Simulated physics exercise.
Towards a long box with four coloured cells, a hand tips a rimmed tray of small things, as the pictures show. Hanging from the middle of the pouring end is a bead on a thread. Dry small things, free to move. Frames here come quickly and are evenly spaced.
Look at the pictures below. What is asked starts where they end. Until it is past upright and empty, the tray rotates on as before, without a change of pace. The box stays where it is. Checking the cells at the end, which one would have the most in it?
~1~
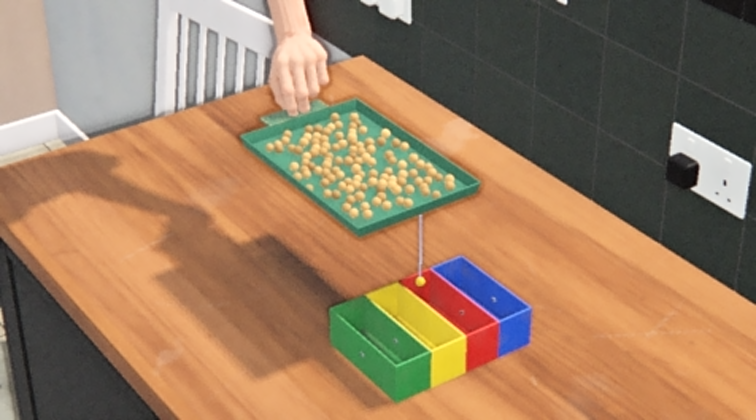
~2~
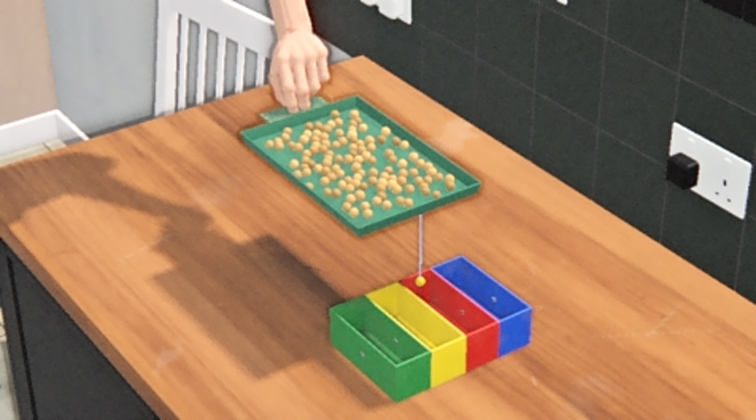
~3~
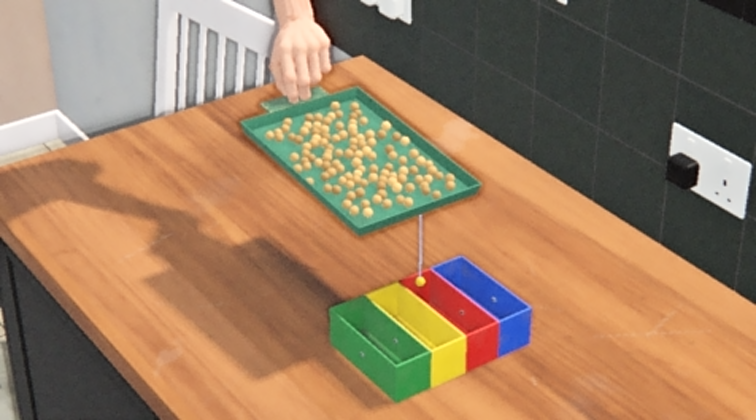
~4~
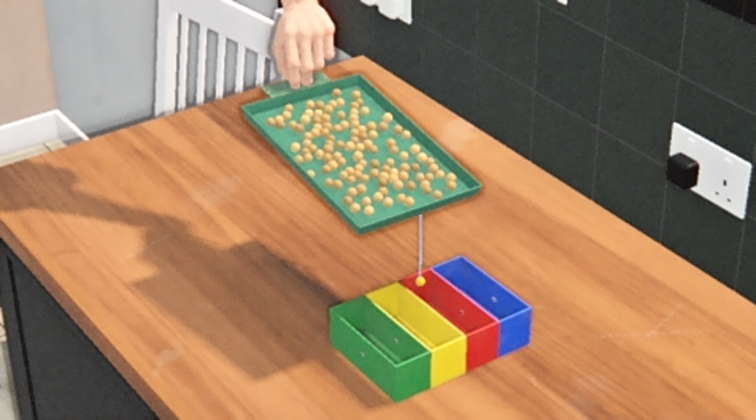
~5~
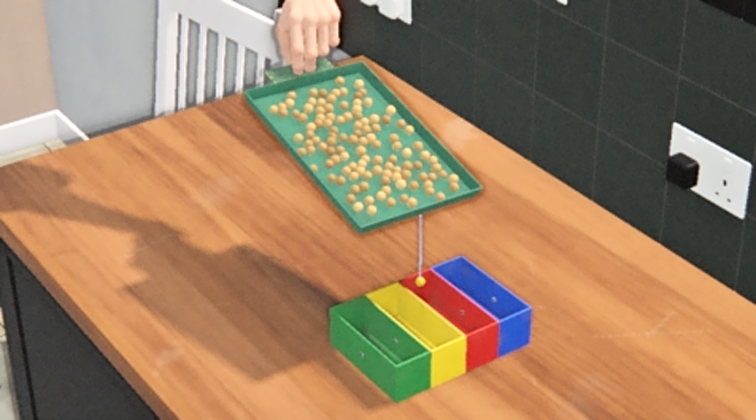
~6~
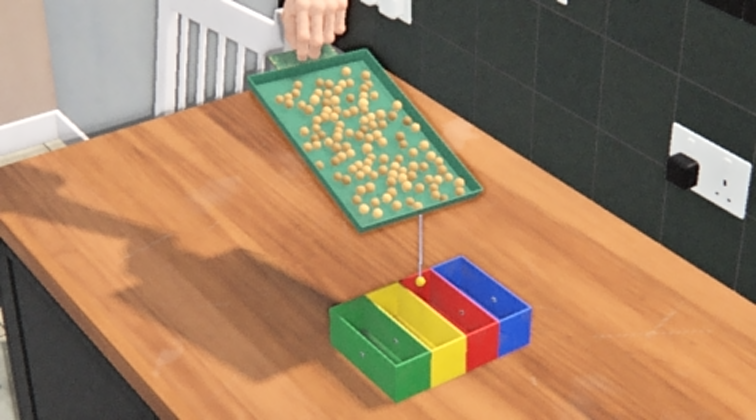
The blue cell would have the most in it.
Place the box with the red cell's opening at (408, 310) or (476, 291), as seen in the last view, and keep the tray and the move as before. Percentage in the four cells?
First try: Around 30 percent; second try: Around 90 percent.
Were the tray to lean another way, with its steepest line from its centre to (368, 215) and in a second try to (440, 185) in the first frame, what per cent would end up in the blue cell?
0 %, give or take, and then 60 %.
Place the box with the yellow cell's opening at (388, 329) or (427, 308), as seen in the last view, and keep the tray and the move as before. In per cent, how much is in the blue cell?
First some 30, then 40 per cent.
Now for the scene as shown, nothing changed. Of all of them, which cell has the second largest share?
Rank 2: That red cell.
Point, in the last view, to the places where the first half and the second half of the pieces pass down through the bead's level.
Roughly (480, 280) first, then roughly (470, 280).
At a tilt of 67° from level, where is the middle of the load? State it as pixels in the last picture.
Roughly at (450, 202).
Just after the last frame, tray tipped steeply; roughly two thirds on the tray; about a tenth in the blue cell; about a tenth in the red cell; just a few in the yellow cell; roughly a quarter falling or outside the box.
A moment on, tray tipped past a quarter turn; roughly a third in the blue cell; roughly a quarter in the red cell; about a tenth in the yellow cell; roughly a quarter falling or outside the box.
Further on, tray tipped past a quarter turn; roughly half in the blue cell; roughly a quarter in the red cell; about a tenth in the yellow cell; roughly a quarter falling or outside the box.
When it is over, tray tipped past a quarter turn; roughly half in the blue cell; roughly a quarter in the red cell; about a tenth in the yellow cell; not one in the green cell; roughly a quarter outside the box.
